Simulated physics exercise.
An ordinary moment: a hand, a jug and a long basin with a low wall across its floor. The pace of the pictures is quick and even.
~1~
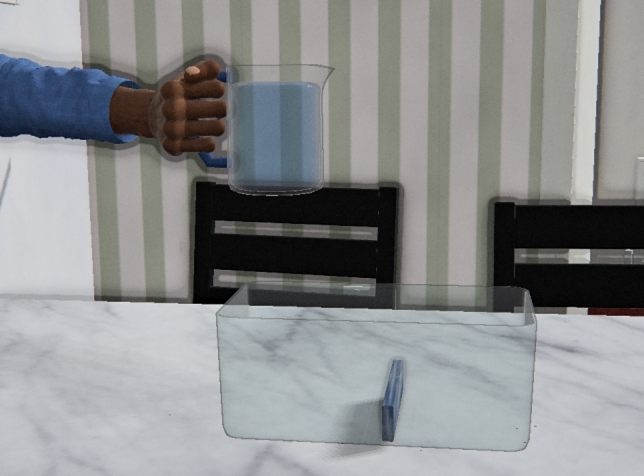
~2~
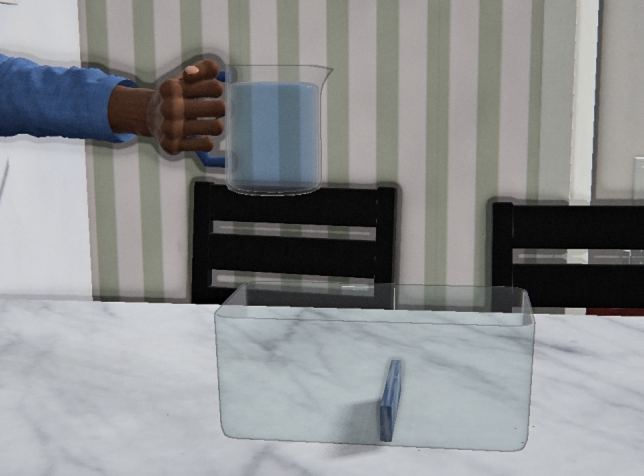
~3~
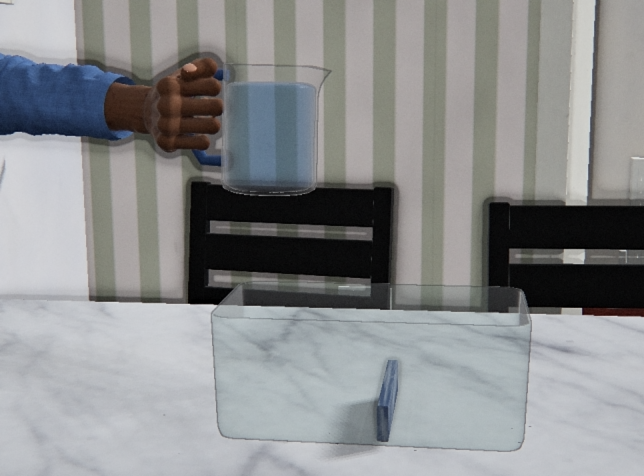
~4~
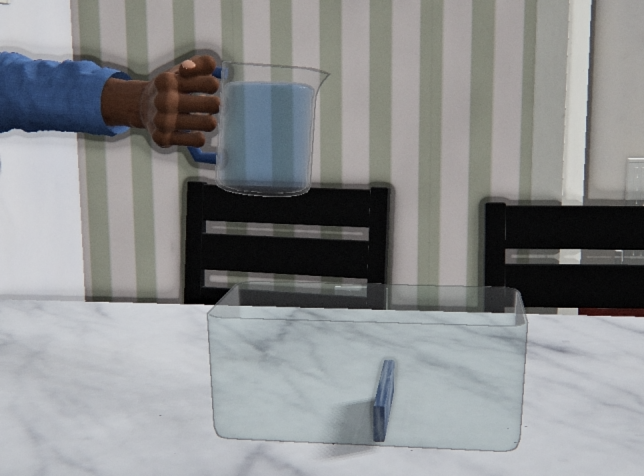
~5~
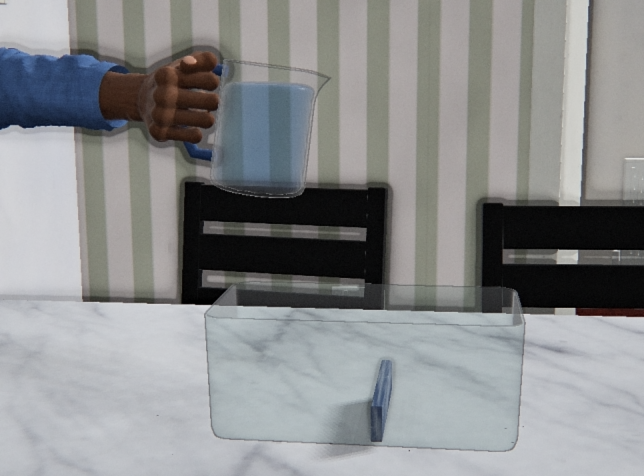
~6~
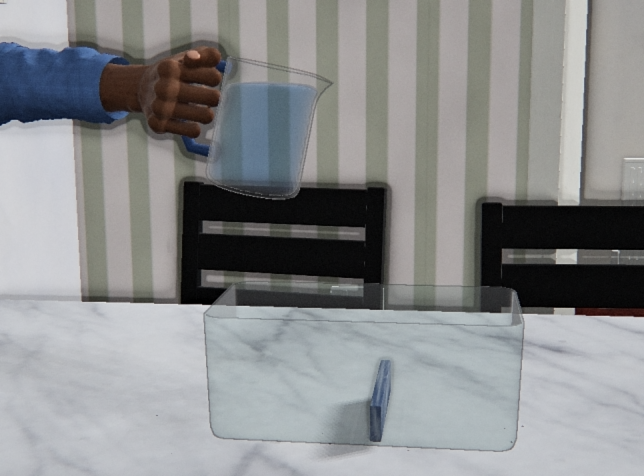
To begin with, a hand in a blue sleeve holds a clear jug of blue liquid upright above a long, see-through basin on a marble table, with a low blue wall across its floor. Then the hand gradually tilts the jug slightly to the right, while the liquid stays inside.
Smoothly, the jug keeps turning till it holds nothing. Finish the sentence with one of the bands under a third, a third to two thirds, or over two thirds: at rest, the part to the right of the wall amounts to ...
At rest, the part to the right of the wall amounts to over two thirds.
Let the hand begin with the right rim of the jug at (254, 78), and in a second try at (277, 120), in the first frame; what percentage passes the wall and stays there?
10 % and 5 %.
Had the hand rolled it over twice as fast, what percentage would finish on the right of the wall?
80 per cent or thereabouts.
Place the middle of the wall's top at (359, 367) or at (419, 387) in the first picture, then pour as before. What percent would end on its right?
Roughly 95 per cent first and roughly 60 per cent second.
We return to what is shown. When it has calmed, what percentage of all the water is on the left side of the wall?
Estimate: Some 15 per cent.
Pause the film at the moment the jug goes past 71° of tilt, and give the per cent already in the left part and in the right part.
Left 0 %, right 0 %.
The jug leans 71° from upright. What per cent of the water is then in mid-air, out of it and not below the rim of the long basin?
It's close to 15 per cent.
A moment on, the tilt is 71° and 82 per cent is still to pour, 0 is left of the wall and 2 right of it.
Next, the tilt is 107° and 26 per cent is still to pour, 1 is left of the wall and 45 right of it.
Then the tilt is 113° and 1 per cent is still to pour, 12 is left of the wall and 83 right of it.
Later the tilt is 113° and 0 per cent is still to pour, 13 is left of the wall and 85 right of it.
At rest 13 per cent lies left of the wall, 86 right of it and 1 outside.
